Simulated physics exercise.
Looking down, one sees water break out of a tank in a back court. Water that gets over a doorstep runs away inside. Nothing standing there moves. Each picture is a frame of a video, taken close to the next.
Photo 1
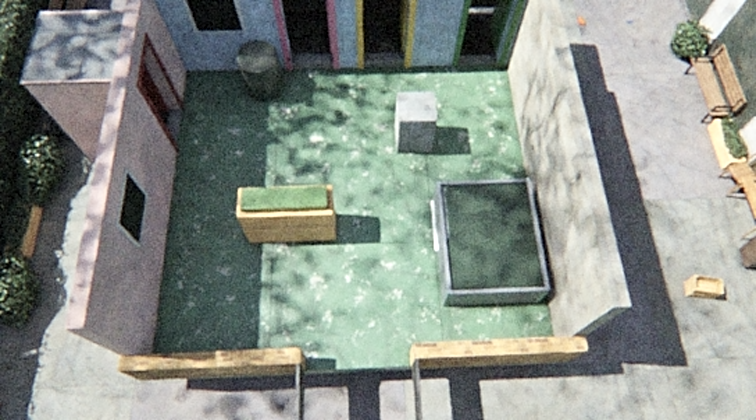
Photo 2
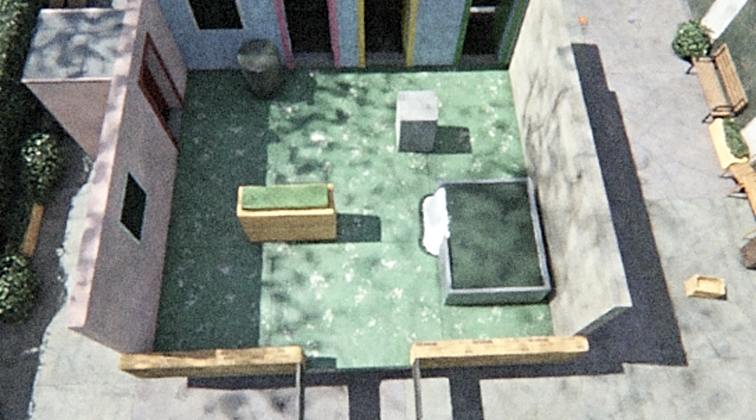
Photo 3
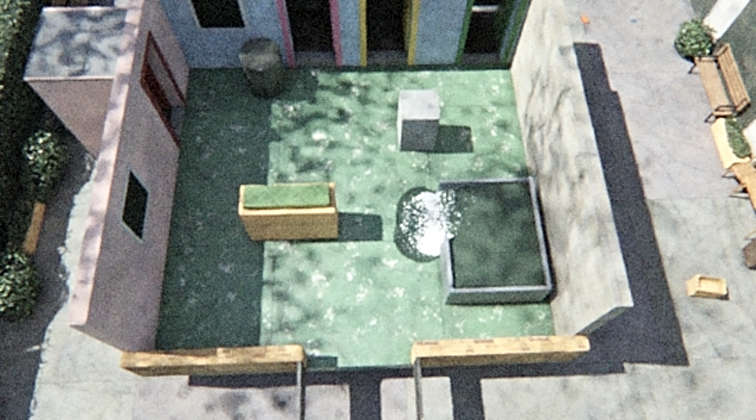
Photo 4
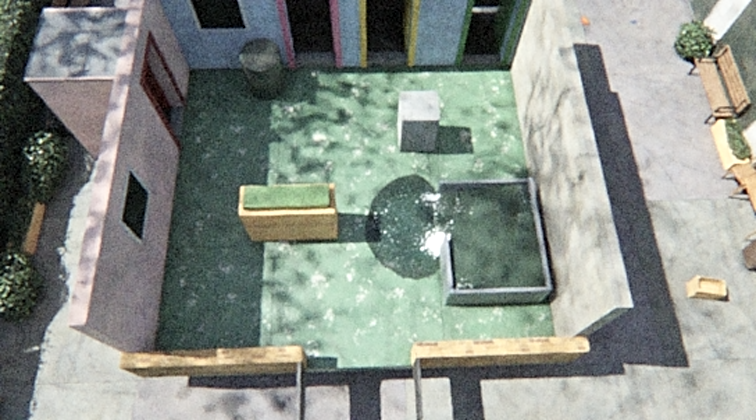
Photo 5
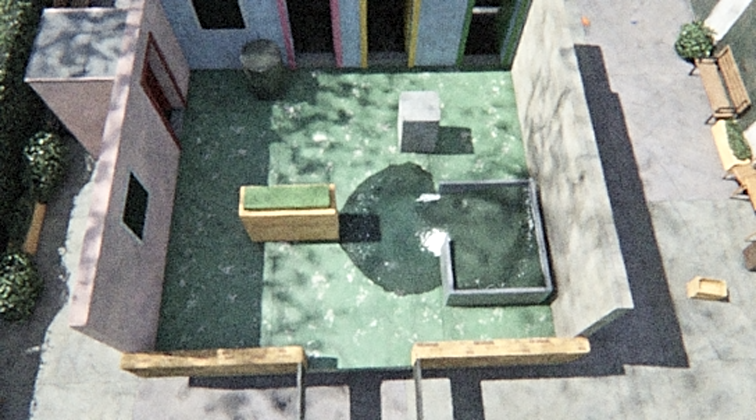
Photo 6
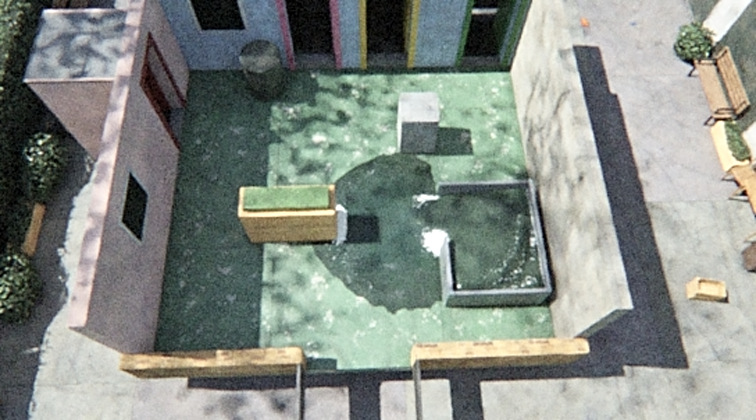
Water bursting from the left side of a tank in a walled courtyard, spreading leftward in a dark pool across the green floor.
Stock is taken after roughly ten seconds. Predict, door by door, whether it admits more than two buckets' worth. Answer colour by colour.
The green door admits two or fewer, the yellow door admits two or fewer, the red door admits more than two, the pink door admits two or fewer.
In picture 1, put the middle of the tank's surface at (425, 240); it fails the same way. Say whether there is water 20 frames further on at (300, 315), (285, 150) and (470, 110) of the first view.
In order: Submerged, submerged, untouched.
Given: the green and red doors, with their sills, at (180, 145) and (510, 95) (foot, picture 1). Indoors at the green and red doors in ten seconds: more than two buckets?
The green door gets past the limit, and the red door comes up short too.
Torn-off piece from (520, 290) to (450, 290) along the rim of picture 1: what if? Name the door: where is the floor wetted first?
It's the green-painted one.
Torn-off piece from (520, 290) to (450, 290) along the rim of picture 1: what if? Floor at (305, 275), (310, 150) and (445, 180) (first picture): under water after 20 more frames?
Taken in turn they're swamped, unwetted and unwetted.
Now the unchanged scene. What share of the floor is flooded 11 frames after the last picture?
The answer is around 55 per cent.
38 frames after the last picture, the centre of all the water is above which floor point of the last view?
The water's centre sits above (324, 198).
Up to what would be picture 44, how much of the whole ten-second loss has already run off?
I'd say about 60 per cent.
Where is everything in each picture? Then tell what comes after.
The first frame shows still water in the water tank at (490, 235).
In the second frame, water pours out at (441, 220) and has run to (430, 252).
In the third frame, water pours out at (442, 220) and has run to (402, 246).
In the fourth frame, the front is at (369, 232), out from the gap at (442, 221).
In the fifth frame, the front is at (340, 219), out from the gap at (442, 222).
In the sixth frame, water pours out at (441, 222) and has run to (317, 244).
A moment on, water covers 30 % of the floor; the green door not reached, the yellow door not reached, the red door not reached, the pink door not reached.
Next, water covers 55 % of the floor; the green door not reached, the yellow door not reached, the red door wet at the sill, nothing in, the pink door not reached.
Then, water covers 65 % of the floor; the green door not reached, the yellow door wet at the sill, nothing in, the red door over two buckets in, the pink door wet at the sill, nothing in.
Later, water covers 75 % of the floor; the green door wet at the sill, nothing in, the yellow door wet at the sill, nothing in, the red door over two buckets in, the pink door wet at the sill, nothing in.
In the end, water covers 90 % of the floor; the green door under two buckets in, the yellow door wet at the sill, nothing in, the red door far over two buckets in, the pink door wet at the sill, nothing in.
